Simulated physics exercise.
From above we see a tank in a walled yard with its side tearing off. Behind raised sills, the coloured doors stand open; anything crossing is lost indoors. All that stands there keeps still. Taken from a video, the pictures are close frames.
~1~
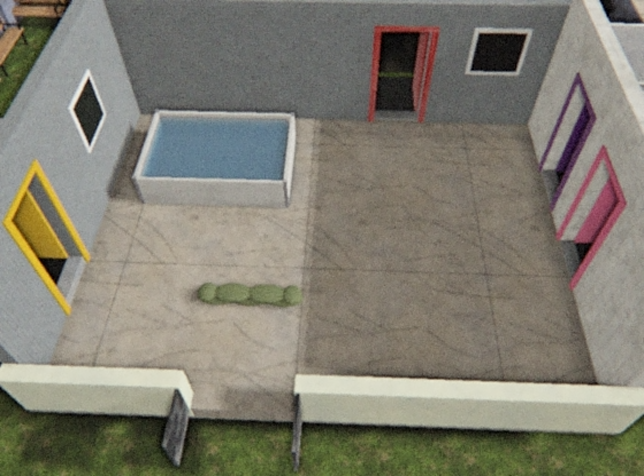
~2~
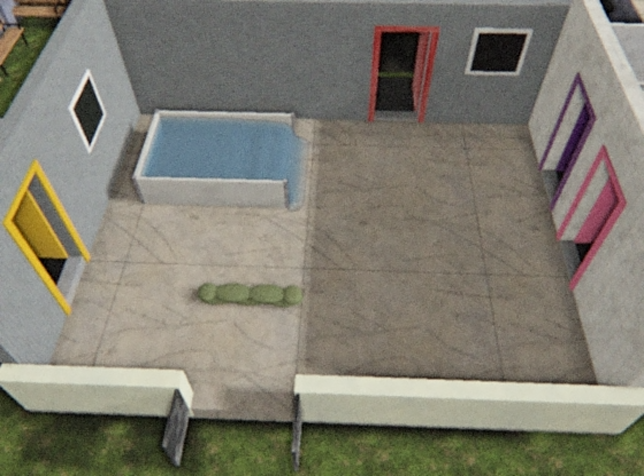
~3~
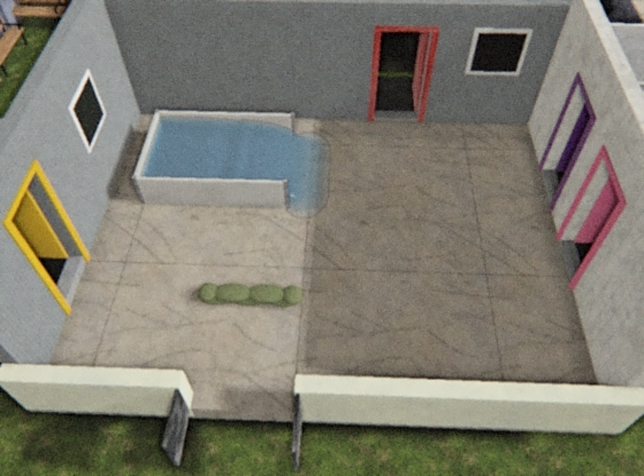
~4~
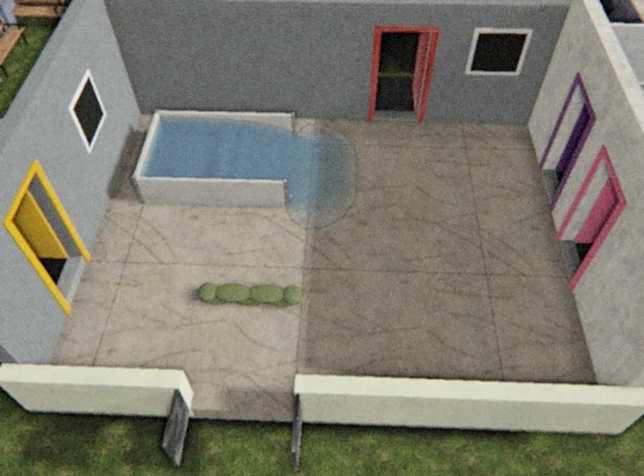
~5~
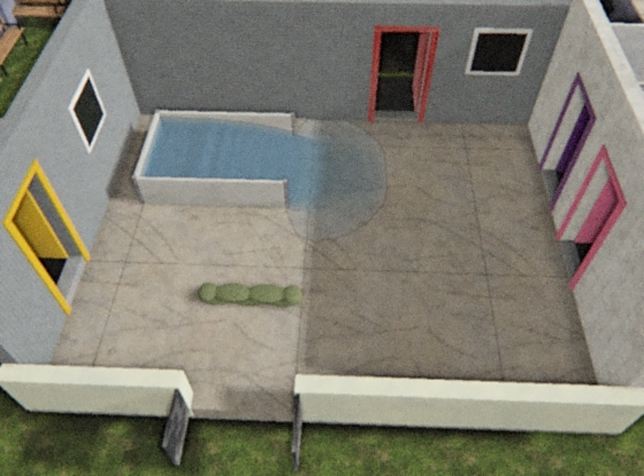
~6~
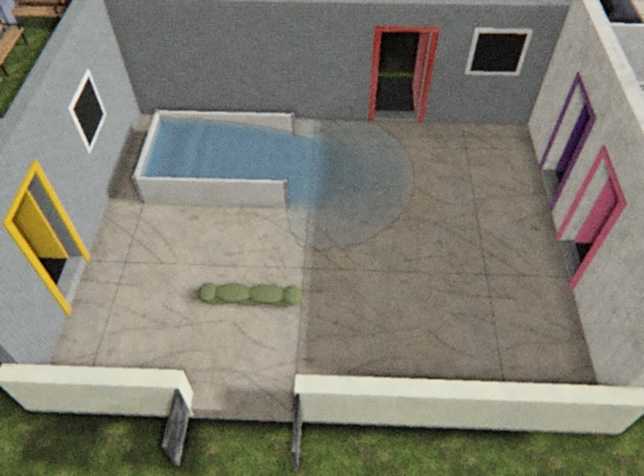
A rectangular tank of blue water with white walls stands at the back left of a grey-walled yard, seen from high above by a still camera. A yellow door opens on the left, a red one at the back, purple and pink ones on the right, with a green hedge and low front wall nearer. The tank's right side gives way, and water pours out rightward, spreading in a thinning, rounded sheet across the paving.
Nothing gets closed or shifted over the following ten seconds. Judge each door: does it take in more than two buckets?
Result: I expect the purple door to see over two buckets; I expect the red door to see over two buckets; I expect the yellow door to see two buckets at most; I expect the pink door to see over two buckets.
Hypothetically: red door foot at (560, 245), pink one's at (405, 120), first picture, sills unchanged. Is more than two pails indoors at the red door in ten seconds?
I reckon the red door tops it.
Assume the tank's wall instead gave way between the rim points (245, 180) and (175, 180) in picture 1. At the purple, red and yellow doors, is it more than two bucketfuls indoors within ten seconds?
Taking them in turn, the purple door undershoots, the red door undershoots, and the yellow door undershoots.
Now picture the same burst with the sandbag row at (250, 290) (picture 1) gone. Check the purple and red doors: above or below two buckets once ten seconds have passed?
Result: Purple door exceeds the bound; red door exceeds the bound.
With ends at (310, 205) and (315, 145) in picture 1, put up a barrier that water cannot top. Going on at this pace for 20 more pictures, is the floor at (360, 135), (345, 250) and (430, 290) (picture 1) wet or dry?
Results in order: Swamped / swamped / swamped.
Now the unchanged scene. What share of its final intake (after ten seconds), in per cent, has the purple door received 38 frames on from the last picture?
I make it 95 per cent.
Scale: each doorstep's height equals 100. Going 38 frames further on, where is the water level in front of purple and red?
About 160 and 100 per cent.
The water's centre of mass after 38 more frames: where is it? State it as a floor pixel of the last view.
About (430, 224) in the last view.
A moment on, water covers 30 % of the floor; the purple door not reached, the red door wet at the sill, nothing in, the yellow door not reached, the pink door not reached.
Next, water covers 40 % of the floor; the purple door over two buckets in, the red door under two buckets in, the yellow door not reached, the pink door wet at the sill, nothing in.
Then, water covers 50 % of the floor; the purple door far over two buckets in, the red door over two buckets in, the yellow door not reached, the pink door over two buckets in.
Later, water covers 50 % of the floor; the purple door far over two buckets in, the red door over two buckets in, the yellow door not reached, the pink door far over two buckets in.
In the end, water covers 80 % of the floor; the purple door far over two buckets in, the red door over two buckets in, the yellow door wet at the sill, nothing in, the pink door far over two buckets in.
